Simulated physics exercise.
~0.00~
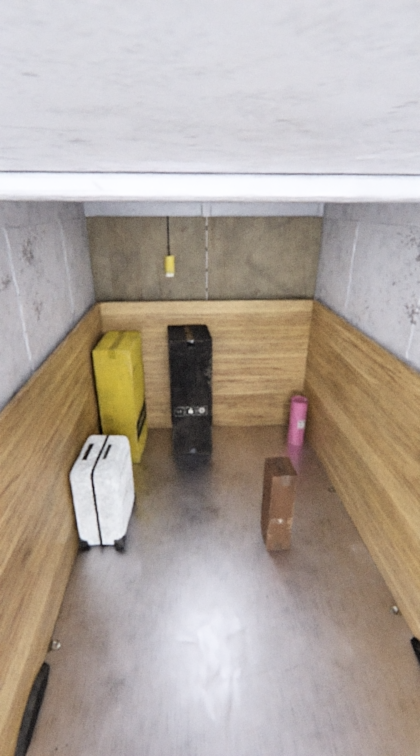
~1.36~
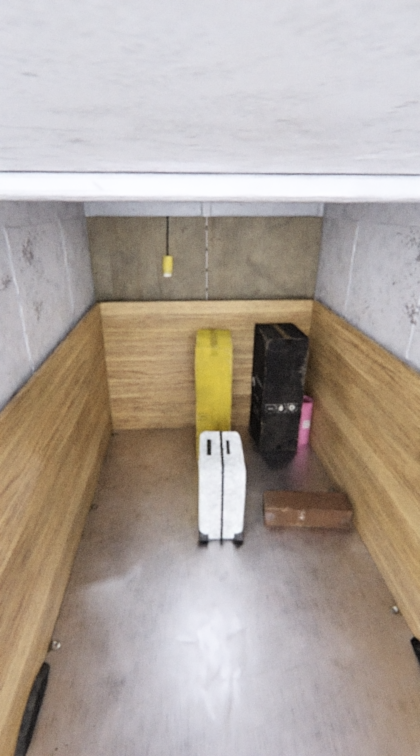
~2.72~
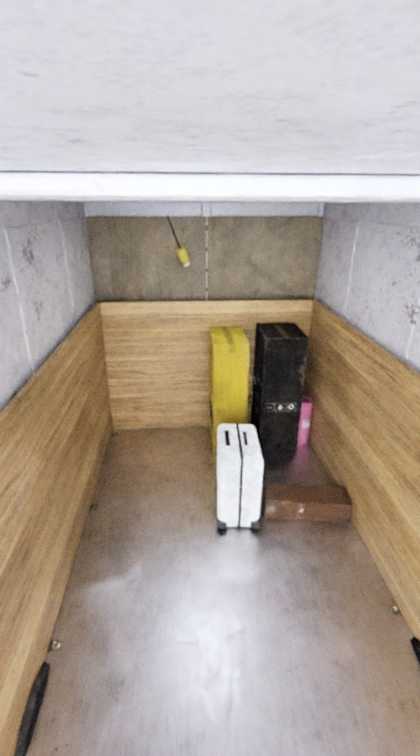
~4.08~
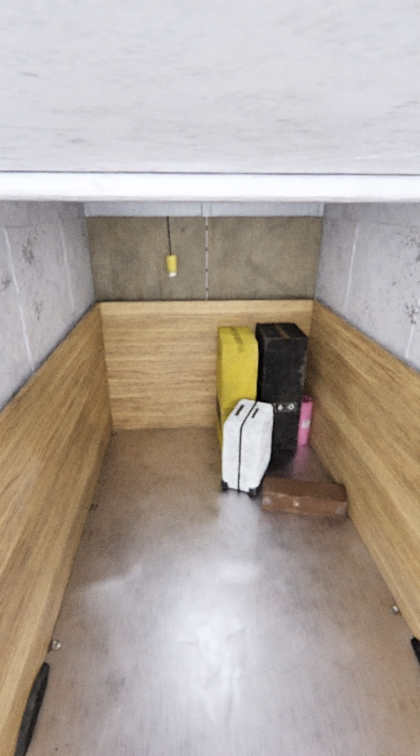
Loose luggage and boxes slide to the right across the floor of a van's load bay, the brown box tipping onto its side, before the white case shifts back towards the yellow box; the yellow and black boxes end upright together near the pink canister.
